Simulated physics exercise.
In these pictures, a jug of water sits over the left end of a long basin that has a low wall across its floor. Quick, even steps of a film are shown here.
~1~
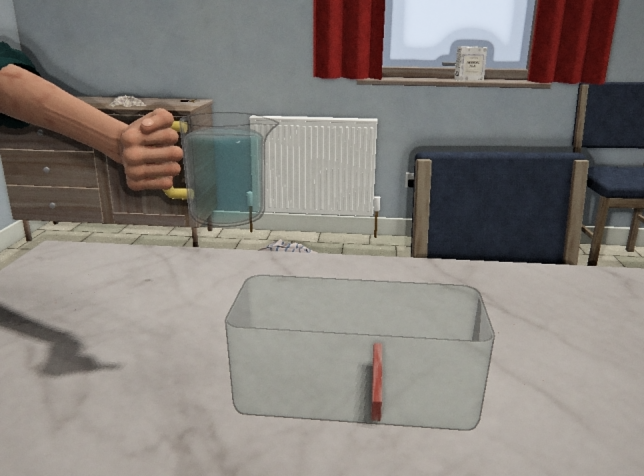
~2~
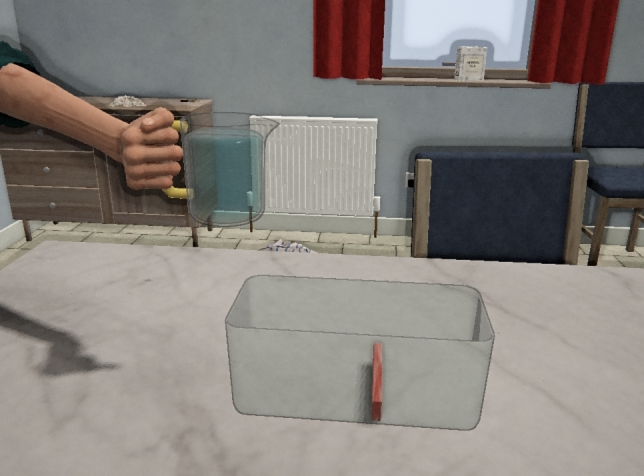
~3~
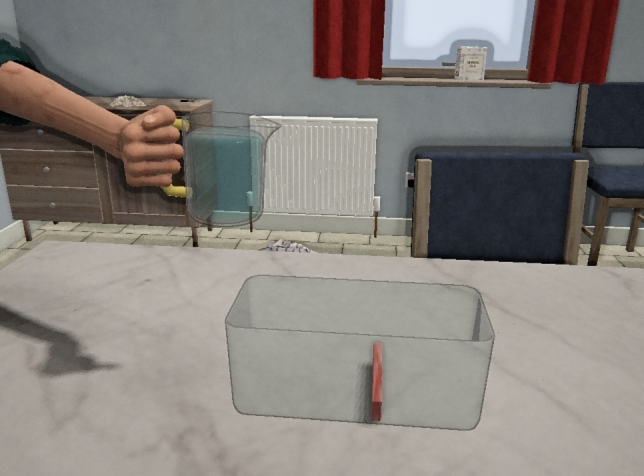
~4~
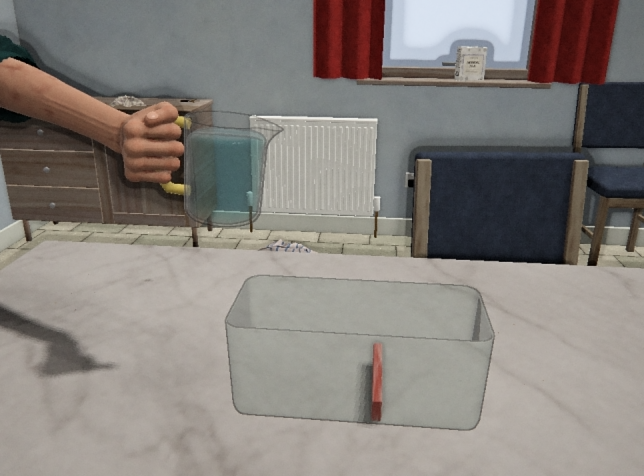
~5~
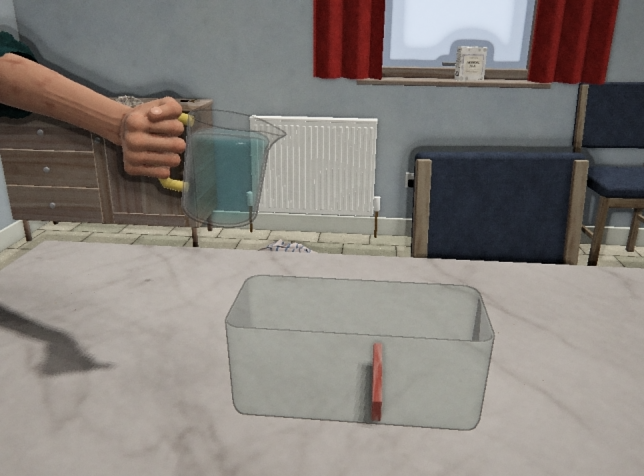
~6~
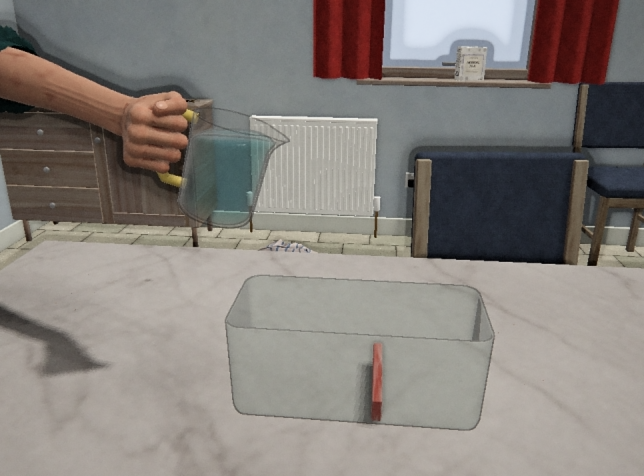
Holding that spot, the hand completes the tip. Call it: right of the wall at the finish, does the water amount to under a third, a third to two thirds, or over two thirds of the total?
Under a third of the total.
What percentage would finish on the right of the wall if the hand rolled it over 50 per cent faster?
10 per cent or thereabouts.
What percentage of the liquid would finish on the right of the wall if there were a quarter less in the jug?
Around 15 percent, more or less.
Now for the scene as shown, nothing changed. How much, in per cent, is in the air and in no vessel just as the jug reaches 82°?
Airborne share: Approx. 25 %.
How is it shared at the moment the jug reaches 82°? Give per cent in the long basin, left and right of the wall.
Left side: 5 in a hundred; right side: 0 in a hundred.
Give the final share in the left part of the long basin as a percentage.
Close to 85 per cent.
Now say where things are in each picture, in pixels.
In the first frame, it leans 0°; its right rim is at (279, 122); the water meets the walls at (187, 133) and (265, 135); the long basin's rim runs from (237, 300) to (486, 313); the wall's top is at (377, 371).
In the second frame, it leans 1°; its right rim is at (280, 123); the water meets the walls at (188, 133) and (265, 135).
In the third frame, it leans 3°; its right rim is at (281, 125); the water meets the walls at (189, 132) and (265, 137).
In the fourth frame, it leans 6°; its right rim is at (284, 129); the water meets the walls at (191, 132) and (268, 138).
In the fifth frame, it leans 10°; its right rim is at (287, 134); the water meets the walls at (193, 133) and (271, 138).
In the sixth frame, it leans 16°; its right rim is at (290, 140); the water meets the walls at (196, 136) and (276, 140).
A moment on, the jug is tipped on its side and 71 per cent is still to pour, 6 is left of the wall and 0 right of it.
Next, the jug is tipped right over and 14 per cent is still to pour, 60 is left of the wall and 3 right of it.
Then the jug is tipped right over and 0 per cent is still to pour, 85 is left of the wall and 11 right of it.
Later the jug is tipped right over and 0 per cent is still to pour, 83 is left of the wall and 13 right of it.
At rest 83 per cent lies left of the wall, 13 right of it and 4 outside.
